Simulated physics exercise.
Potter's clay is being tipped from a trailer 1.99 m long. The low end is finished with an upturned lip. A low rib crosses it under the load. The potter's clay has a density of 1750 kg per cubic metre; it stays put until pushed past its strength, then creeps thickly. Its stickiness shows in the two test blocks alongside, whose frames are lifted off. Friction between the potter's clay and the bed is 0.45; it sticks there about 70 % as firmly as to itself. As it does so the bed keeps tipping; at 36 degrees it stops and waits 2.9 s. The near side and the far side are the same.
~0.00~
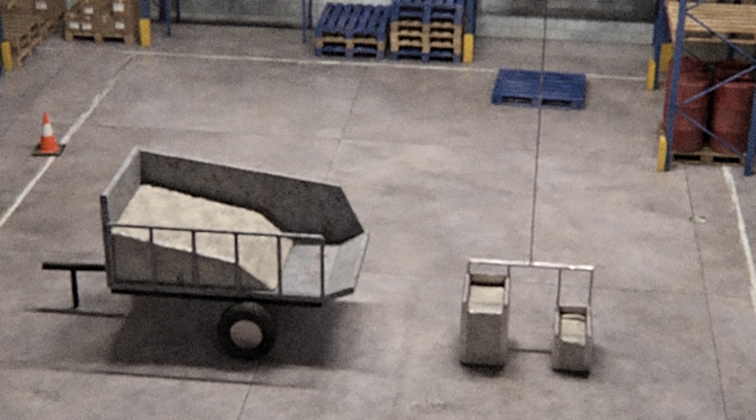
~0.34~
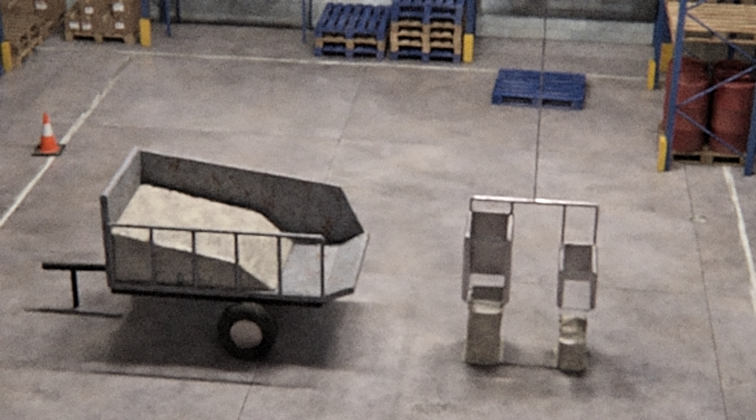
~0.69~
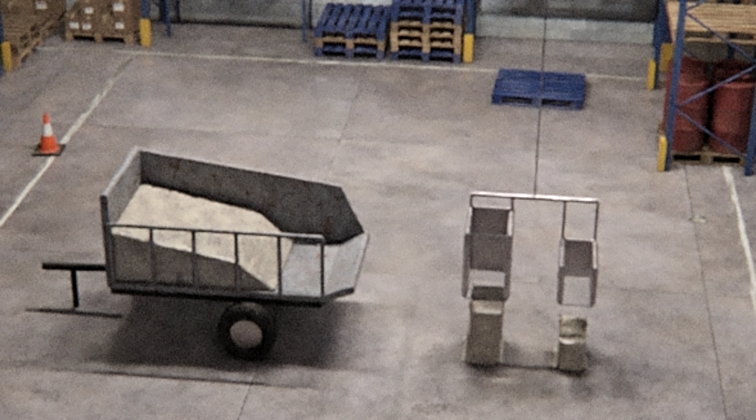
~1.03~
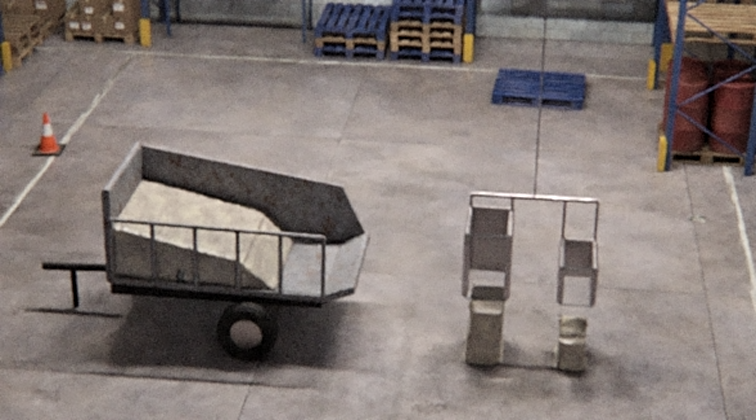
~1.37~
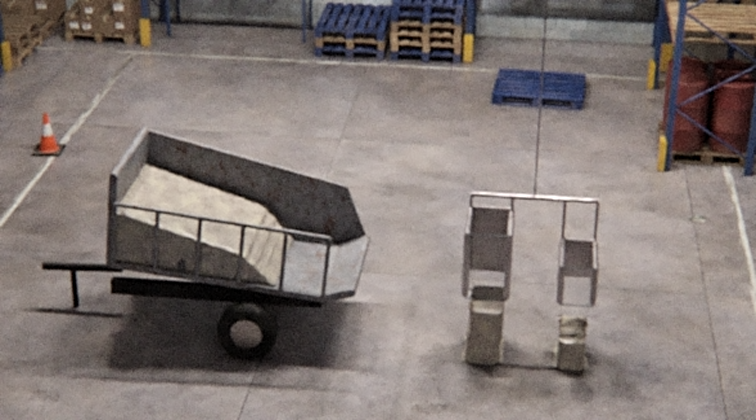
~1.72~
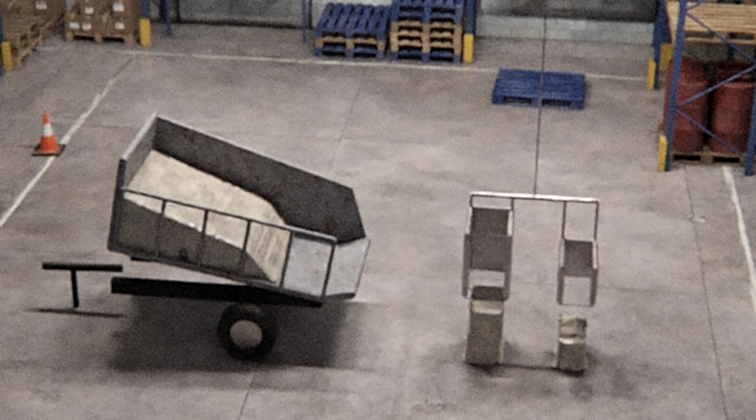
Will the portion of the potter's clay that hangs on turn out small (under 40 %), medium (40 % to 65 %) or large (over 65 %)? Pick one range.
It will turn out large.
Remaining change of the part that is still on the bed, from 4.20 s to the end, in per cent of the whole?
Around 0 % of the whole, give or take.
After 2.45 s, the tilt is 22 degrees and 100 % is on the bed.
After 3.32 s, the tilt is 34 degrees and 100 % is on the bed.
After 4.20 s, the tilt is 36 degrees and 100 % is on the bed.
After 5.07 s, the tilt is 36 degrees and 100 % is on the bed.
After 6.54 s, at the end, the tilt is 36 degrees and 100 % is on the bed.
